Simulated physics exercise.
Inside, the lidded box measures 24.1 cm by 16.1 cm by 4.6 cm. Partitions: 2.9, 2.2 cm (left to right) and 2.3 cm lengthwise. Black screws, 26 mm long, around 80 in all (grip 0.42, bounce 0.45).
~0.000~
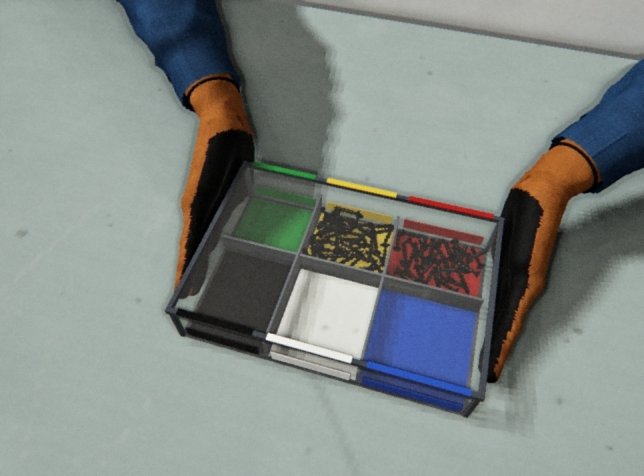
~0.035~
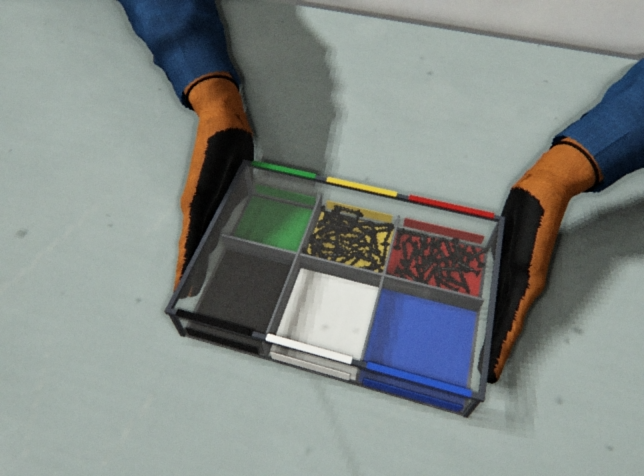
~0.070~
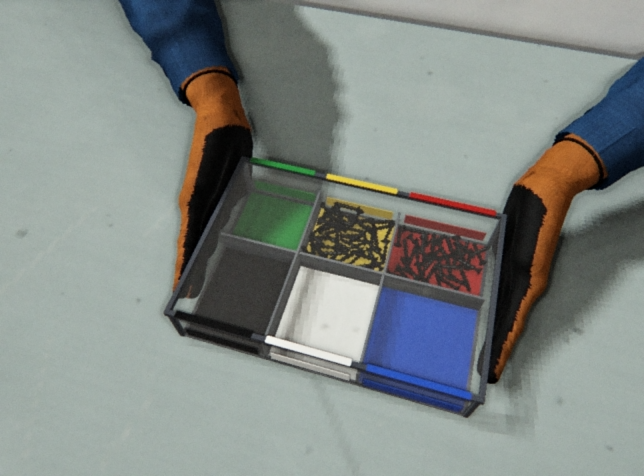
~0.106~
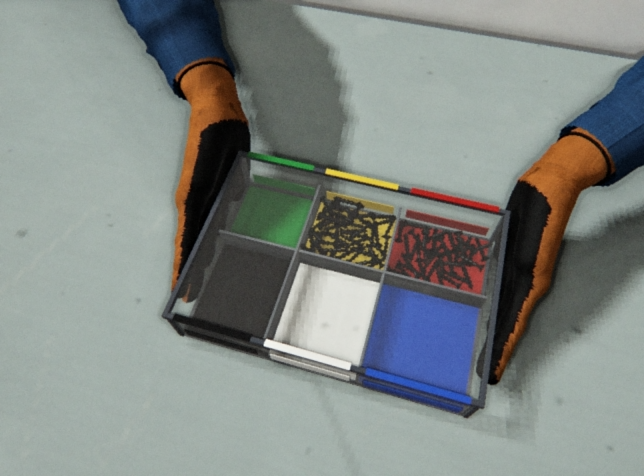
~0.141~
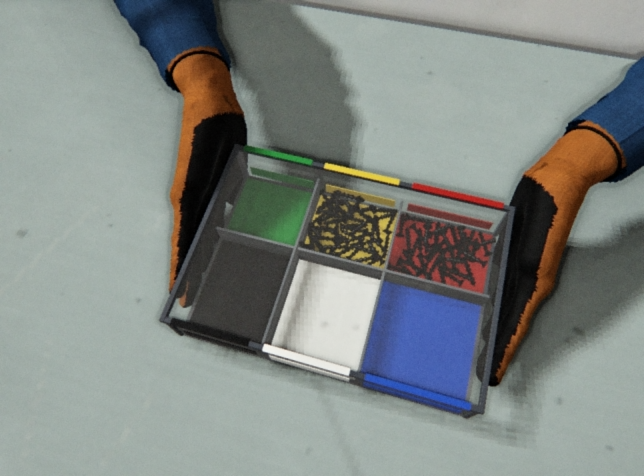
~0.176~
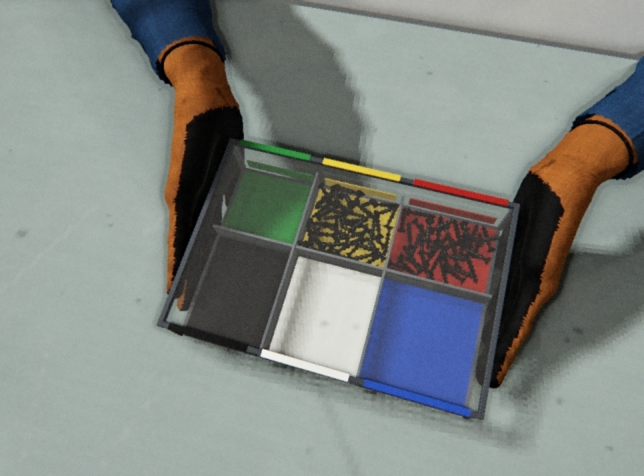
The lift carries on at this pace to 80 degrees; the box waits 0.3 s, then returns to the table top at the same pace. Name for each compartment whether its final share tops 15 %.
Red above, blue above, green below, yellow above, white above, black below.
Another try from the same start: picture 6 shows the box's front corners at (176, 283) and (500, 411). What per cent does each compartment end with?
Red 50, blue 35, green 0, yellow 15, white 0, black 0.
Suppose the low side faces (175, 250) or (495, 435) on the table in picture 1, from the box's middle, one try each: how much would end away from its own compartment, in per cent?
Some 50 and 45 per cent.
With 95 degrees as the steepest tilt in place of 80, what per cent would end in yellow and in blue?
In that case yellow 0, blue 40.
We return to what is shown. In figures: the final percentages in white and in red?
White 25; red 25.
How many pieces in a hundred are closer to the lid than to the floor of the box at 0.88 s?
Some 30 per cent.
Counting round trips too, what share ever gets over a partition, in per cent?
Some 50 per cent.
After 0.88 s, tilt 80 degrees; red 35 %, blue 10 %, yellow 30 %, white 20 %.
After 1.35 s, tilt 44 degrees; red 25 %, blue 25 %, yellow 25 %, white 25 %.
After 1.89 s, tilt 0 degrees; red 25 %, blue 25 %, yellow 25 %, white 25 %.
By 2.5 s all is still; red 25 %, blue 25 %, green 0 %, yellow 25 %, white 25 %, black 0 %.
